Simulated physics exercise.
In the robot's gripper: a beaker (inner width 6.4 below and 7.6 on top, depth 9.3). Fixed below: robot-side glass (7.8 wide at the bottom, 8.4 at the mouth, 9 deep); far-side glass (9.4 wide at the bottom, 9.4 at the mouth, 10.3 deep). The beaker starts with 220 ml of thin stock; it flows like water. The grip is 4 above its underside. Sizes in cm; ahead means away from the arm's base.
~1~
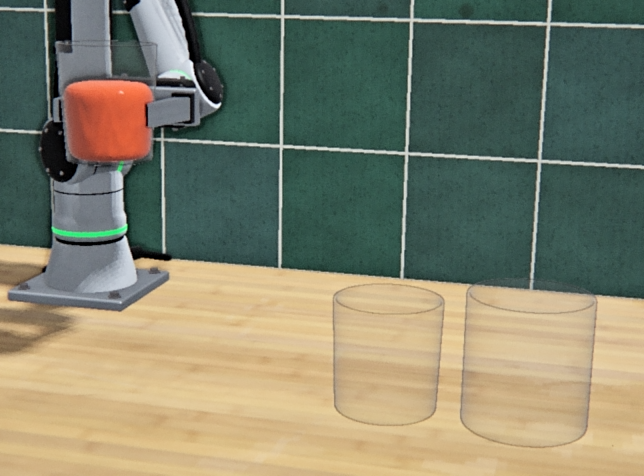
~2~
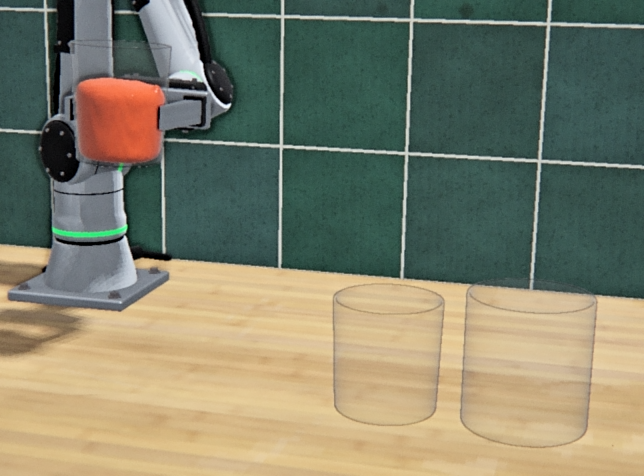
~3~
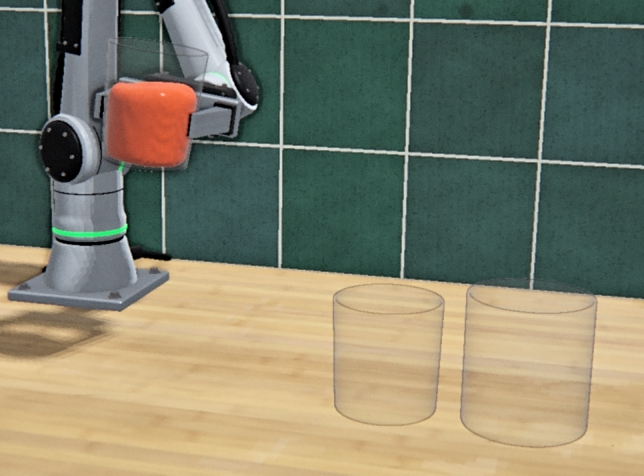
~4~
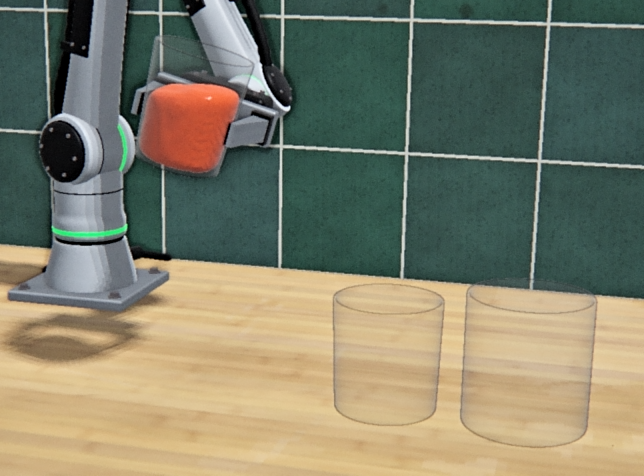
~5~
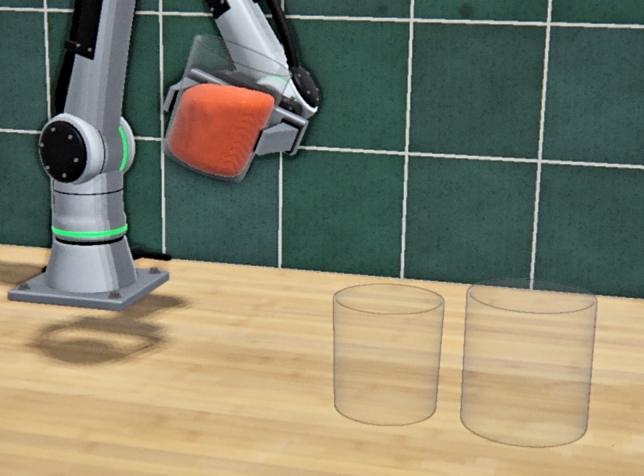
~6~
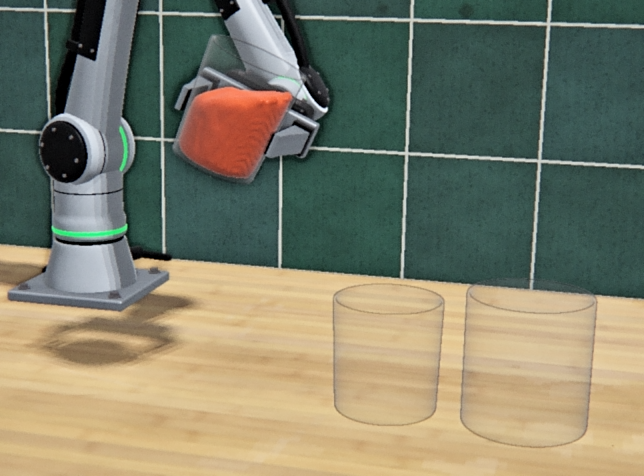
A grey robot arm with a glowing green ring holds a clear container of orange-red liquid in its gripper, carrying it to the right while tilting it gradually further forward. It stands at the left of a pale wooden surface before dark green tiles, seen from a steady, slightly raised side view. Two empty clear glasses sit unmoving side by side at the right, as the arm's shadow shifts across the wood.
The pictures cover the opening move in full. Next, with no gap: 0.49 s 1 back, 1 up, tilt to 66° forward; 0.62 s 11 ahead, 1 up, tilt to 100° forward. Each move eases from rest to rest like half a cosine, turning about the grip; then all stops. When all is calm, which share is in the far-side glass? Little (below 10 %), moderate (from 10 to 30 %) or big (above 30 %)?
A big share, above 30 %, ends in the far-side glass.
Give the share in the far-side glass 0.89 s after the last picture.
About 0 %.
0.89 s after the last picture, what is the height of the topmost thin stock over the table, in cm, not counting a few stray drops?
Up to some 24 cm.
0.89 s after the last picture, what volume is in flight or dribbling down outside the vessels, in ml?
Some 35 ml.
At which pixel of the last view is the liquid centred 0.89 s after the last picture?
Around (365, 196).
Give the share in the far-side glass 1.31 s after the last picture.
About 65 %.
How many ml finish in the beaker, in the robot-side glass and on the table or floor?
About 0, 40, 35 ml.
Then, 0.44 s later, tilted 65° forward, liquid up to 25 above the table; 205 ml in the beaker, 10 ml in the air or running down outside.
Then, 0.89 s later, tilted 90° forward, liquid up to 34 above the table; 130 ml in the beaker, 45 ml in the robot-side glass, 5 ml on the table or floor, 35 ml in the air or running down outside.
Then, 1.31 s later, tilted 100° forward, liquid up to 40 above the table; 140 ml in the far-side glass, 45 ml in the robot-side glass, 15 ml on the table or floor, 15 ml in the air or running down outside.
Then, 2.11 s later, tilted 100° forward, liquid up to 22 above the table; 135 ml in the far-side glass, 45 ml in the robot-side glass, 35 ml on the table or floor.
At rest, 135 ml in the far-side glass, 45 ml in the robot-side glass, 35 ml on the table or floor. That is 63 % in the far-side glass.
